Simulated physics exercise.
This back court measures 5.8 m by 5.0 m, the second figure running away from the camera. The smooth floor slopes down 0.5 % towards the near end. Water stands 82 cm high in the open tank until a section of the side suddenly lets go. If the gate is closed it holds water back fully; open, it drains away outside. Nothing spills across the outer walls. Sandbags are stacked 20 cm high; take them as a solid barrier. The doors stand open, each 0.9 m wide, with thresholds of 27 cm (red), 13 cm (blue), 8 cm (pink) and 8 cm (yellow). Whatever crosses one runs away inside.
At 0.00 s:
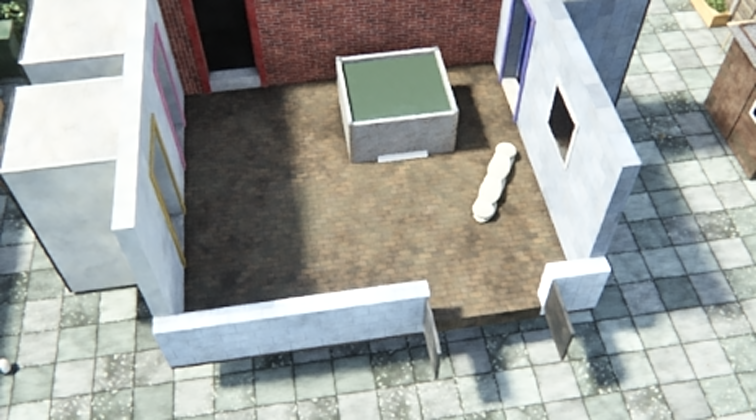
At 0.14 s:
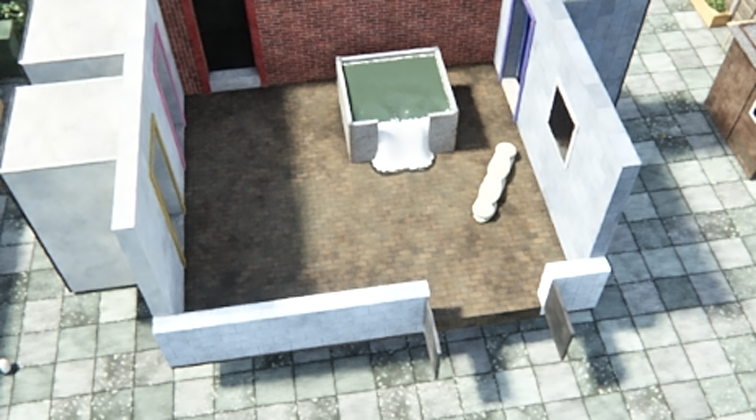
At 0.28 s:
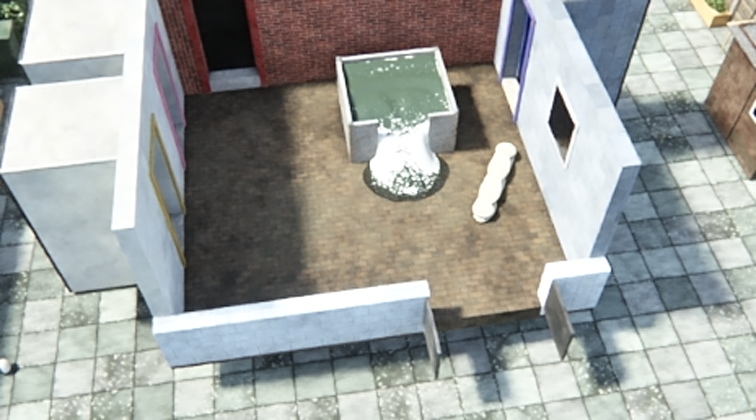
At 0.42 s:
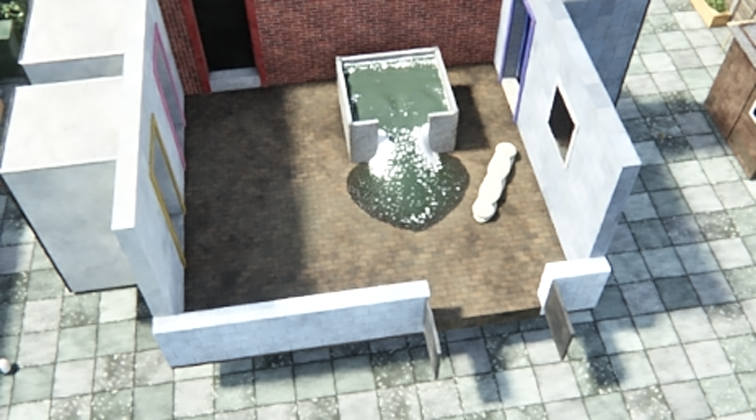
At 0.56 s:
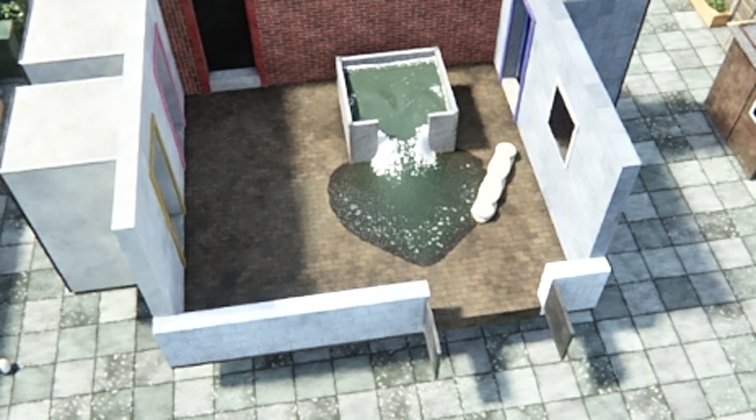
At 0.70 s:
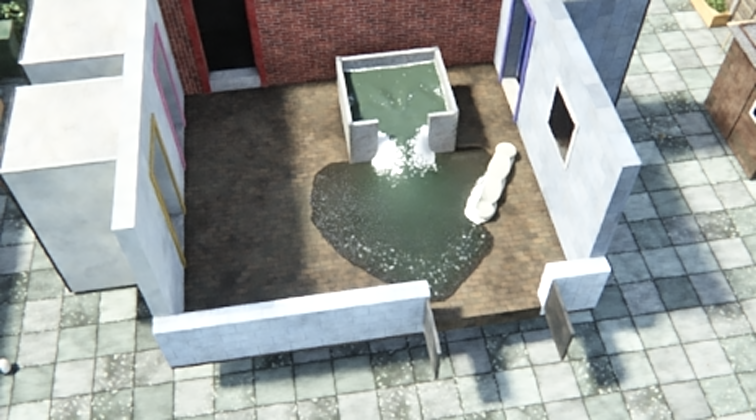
Dark green water pours from a square, open-topped grey tank against a red brick wall in a brown-paved court, seen from a fixed, raised viewpoint. Pale walls enclose the court, with a white stack of sandbags right of centre and open doors at the near right. The water gushes through the tank's front, foams white, and spreads across the floor toward the near wall, touching the sandbags.
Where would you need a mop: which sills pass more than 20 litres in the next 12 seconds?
The water let in: At the red door it stays under the limit; at the blue door it keeps below the limit; at the pink door it stays under the limit; at the yellow door it stays under the limit.
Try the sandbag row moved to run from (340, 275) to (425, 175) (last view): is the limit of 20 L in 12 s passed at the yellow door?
Then: Yellow past it.
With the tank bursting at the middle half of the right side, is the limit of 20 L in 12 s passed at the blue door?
Then: Blue past it.
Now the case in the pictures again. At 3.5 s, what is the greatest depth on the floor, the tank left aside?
About 20 cm.
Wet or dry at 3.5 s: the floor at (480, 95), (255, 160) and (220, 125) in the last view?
In turn: Under water, dry, still dry.
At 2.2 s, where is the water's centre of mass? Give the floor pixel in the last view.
Near (386, 186).
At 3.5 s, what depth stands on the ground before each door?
Depths in cm: Red 0, blue 2, pink 1, yellow 7.
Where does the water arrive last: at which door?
It is the red one.
After 1.4 s water covers 40 % of the floor and is deepest (39 cm) near (401, 160); red door not reached, blue door not reached, pink door not reached, yellow door not reached.
After 2.2 s water covers 45 % of the floor and is deepest (34 cm) near (185, 341); red door not reached, blue door not reached, pink door not reached, yellow door not reached.
After 3.5 s water covers 60 % of the floor and is deepest (20 cm) near (401, 160); red door not reached, blue door 2 cm at the sill, 0 L in, pink door 1 cm at the sill, 0 L in, yellow door 7 cm at the sill, 0 L in.
After 7.0 s water covers 95 % of the floor and is deepest (10 cm) near (401, 160); red door 7 cm at the sill, 0 L in, blue door 3 cm at the sill, 0 L in, pink door 3 cm at the sill, 0 L in, yellow door 6 cm at the sill, 0 L in.
After 12.0 s water covers 95 % of the floor and is deepest (7 cm) near (516, 146); red door 5 cm at the sill, 0 L in, blue door 4 cm at the sill, 0 L in, pink door 5 cm at the sill, 0 L in, yellow door 3 cm at the sill, 1 L in.
